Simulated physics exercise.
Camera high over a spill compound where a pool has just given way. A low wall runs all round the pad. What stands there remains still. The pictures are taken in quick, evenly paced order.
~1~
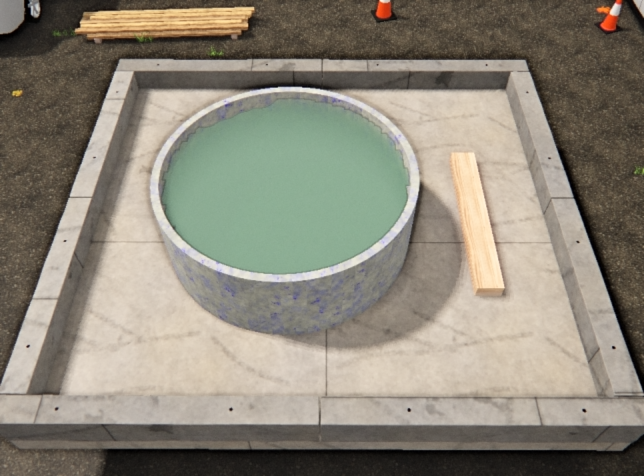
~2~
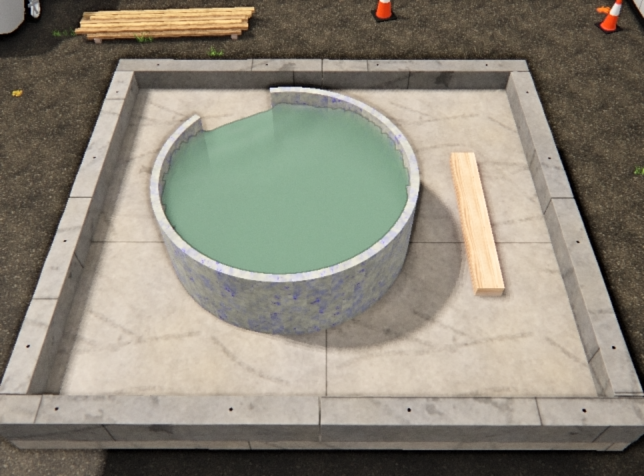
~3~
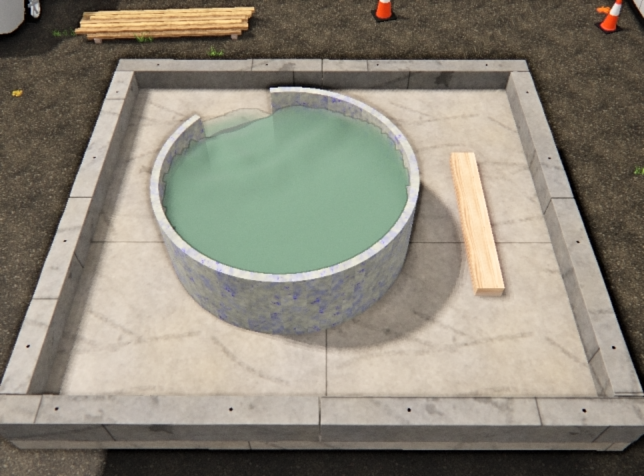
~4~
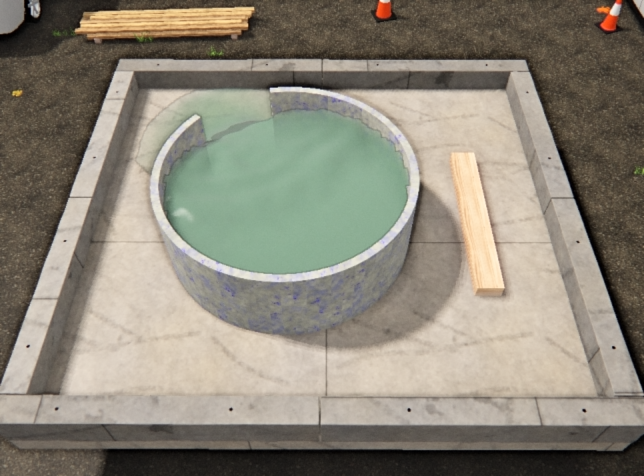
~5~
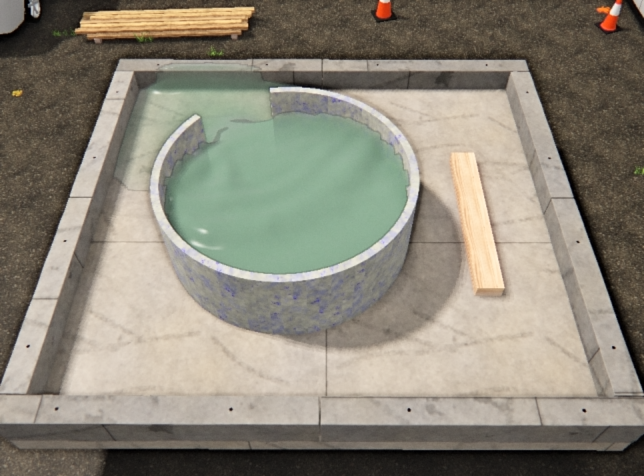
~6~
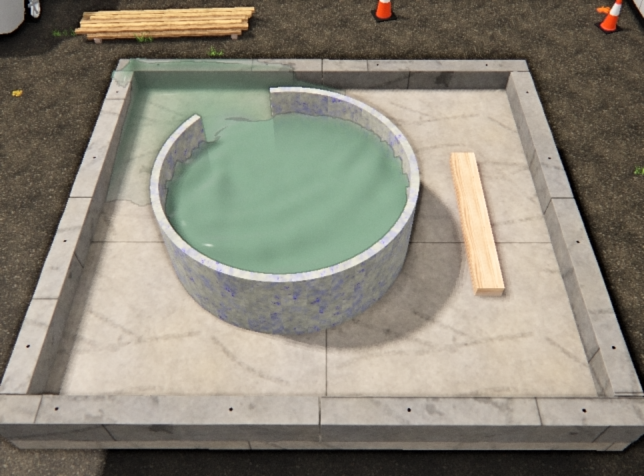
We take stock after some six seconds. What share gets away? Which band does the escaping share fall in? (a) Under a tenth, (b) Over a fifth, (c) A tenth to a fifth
A tenth to a fifth (c).
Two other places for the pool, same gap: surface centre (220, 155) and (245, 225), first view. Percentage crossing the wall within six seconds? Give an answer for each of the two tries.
Near 24 percent, then near 12 percent.
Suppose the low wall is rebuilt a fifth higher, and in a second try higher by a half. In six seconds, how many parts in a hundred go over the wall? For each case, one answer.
8 % and 4 %.
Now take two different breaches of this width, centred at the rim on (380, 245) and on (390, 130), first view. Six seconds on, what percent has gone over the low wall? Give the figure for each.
That's 16 in a hundred for the first try and 8 in a hundred for the second.
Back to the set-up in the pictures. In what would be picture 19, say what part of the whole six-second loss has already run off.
About 75 per cent.
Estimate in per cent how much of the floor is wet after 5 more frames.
Roughly 30 %.
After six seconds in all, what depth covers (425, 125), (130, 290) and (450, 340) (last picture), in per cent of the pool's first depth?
At the three places, in the order asked: Around 6, 10 and 10 per cent.
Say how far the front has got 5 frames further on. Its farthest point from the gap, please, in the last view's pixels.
The front should reach about (452, 91).
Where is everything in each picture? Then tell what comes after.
Still water in the round pool at (286, 177), in the first picture.
The front is at a hidden place, out from the gap on the round pool's far side, in the second picture.
Water pours out on the round pool's far side and has run to a hidden place, in the third picture.
The front is at (191, 97), out from the gap on the round pool's far side, in the fourth picture.
Water pours out on the round pool's far side and has run to (145, 91), in the fifth picture.
Water pours out on the round pool's far side and has run to (139, 61), in the sixth picture.
A moment on, water covers 20 % of the floor; the low wall has let 1 % over.
Next, water covers 25 % of the floor; the low wall has let 3 % over.
Then, water covers 50 % of the floor; the low wall has let 11 % over.
Later, water covers 70 % of the floor; the low wall has let 14 % over.
In the end, water covers 75 % of the floor; the low wall has let 15 % over.
